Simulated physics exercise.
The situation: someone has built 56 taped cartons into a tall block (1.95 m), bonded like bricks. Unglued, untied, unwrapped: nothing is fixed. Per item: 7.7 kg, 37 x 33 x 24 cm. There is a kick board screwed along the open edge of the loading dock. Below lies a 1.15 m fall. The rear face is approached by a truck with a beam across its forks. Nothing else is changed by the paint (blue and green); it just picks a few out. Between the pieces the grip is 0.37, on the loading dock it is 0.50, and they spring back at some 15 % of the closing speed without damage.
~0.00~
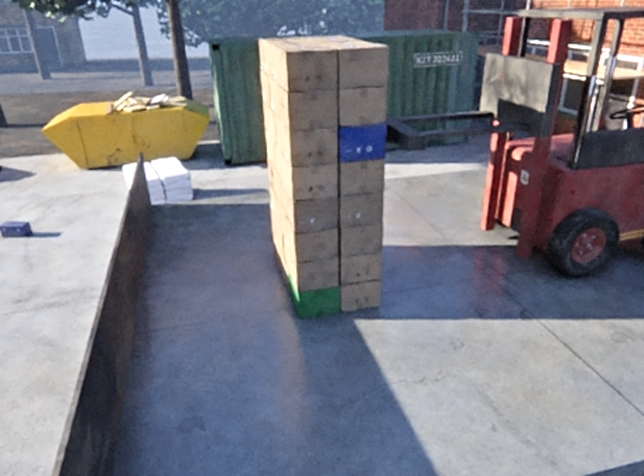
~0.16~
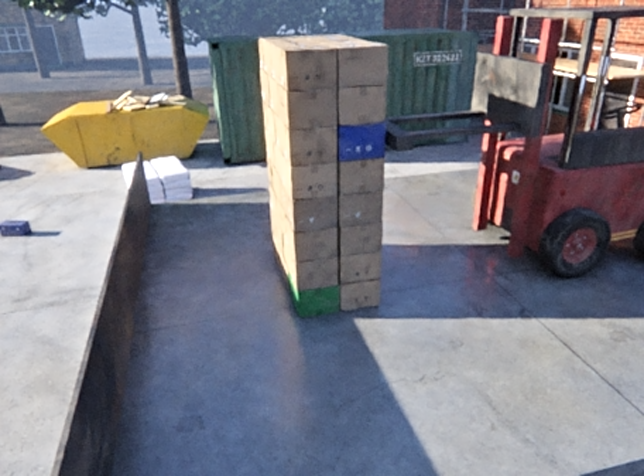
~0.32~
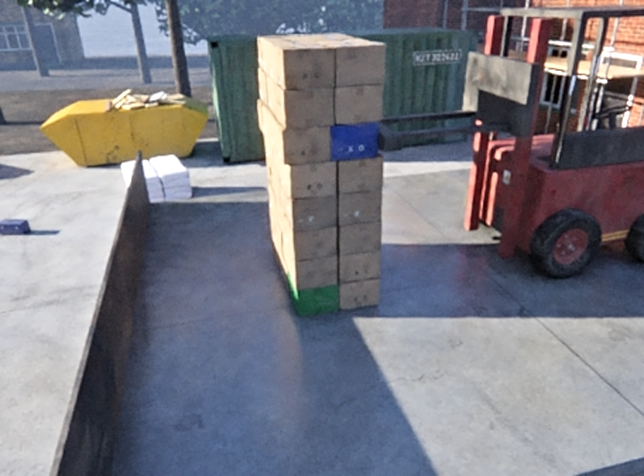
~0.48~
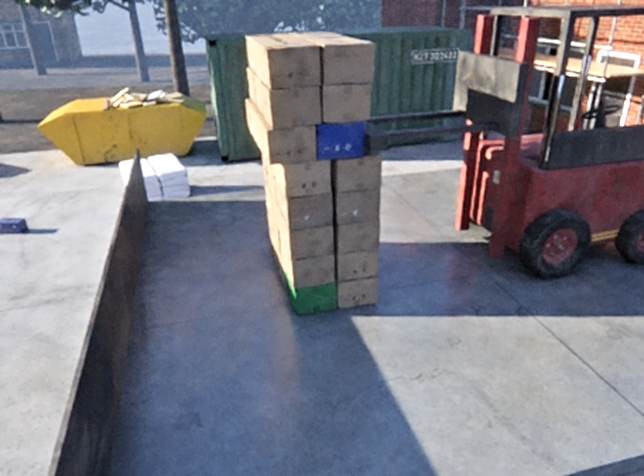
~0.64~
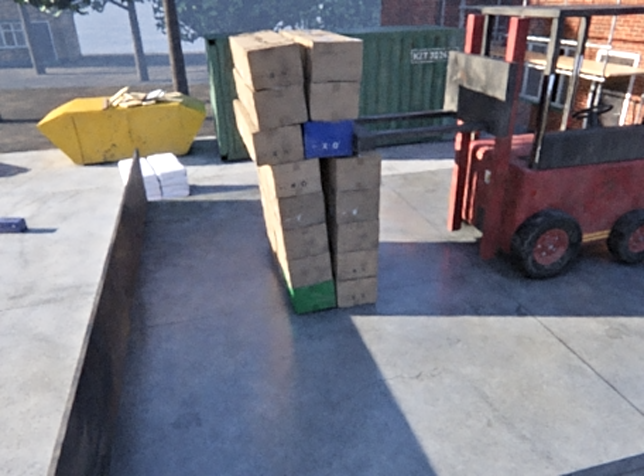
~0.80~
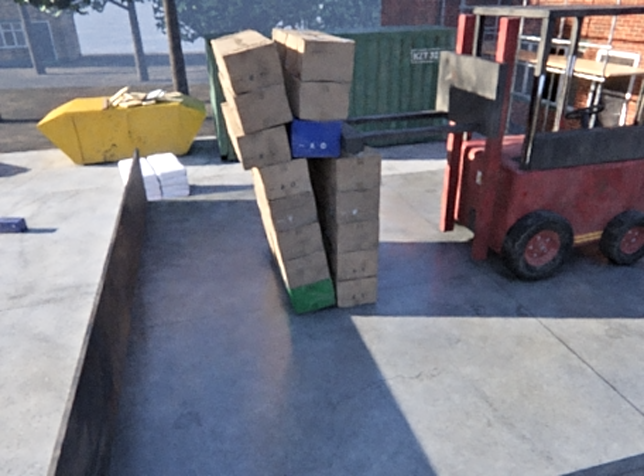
A red forklift pushes the upper boxes of a tall stack leftward, making the stack lean.
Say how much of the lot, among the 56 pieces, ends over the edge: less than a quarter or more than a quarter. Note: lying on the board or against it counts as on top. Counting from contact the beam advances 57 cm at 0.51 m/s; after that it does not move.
The share ending over the edge is less than a quarter.
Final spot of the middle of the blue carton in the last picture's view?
At about (257, 343).
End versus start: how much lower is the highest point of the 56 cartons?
It sits roughly 30 centimetres lower.
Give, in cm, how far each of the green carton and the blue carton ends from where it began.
Moved: Green 30, blue 160.
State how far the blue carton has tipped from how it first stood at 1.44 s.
At that moment, roughly 50 degrees.
After 1.10 s, none of the 56 cartons over the edge, 38 disturbed; blue carton leaning 31°; green carton leaning 20°.
After 1.44 s, none of the 56 cartons over the edge, 38 disturbed; blue carton leaning 47°, 58 cm lower; green carton leaning 45°.
After 2.02 s, 7 of the 56 cartons over the edge; blue carton on its side; green carton on its side.
By the end (3.1 s), 7 of the 56 cartons over the edge; green carton on its side; blue carton on its side. That is 12 per cent. As the last picture would show them, middles, green carton near (279, 287), blue carton near (257, 343).
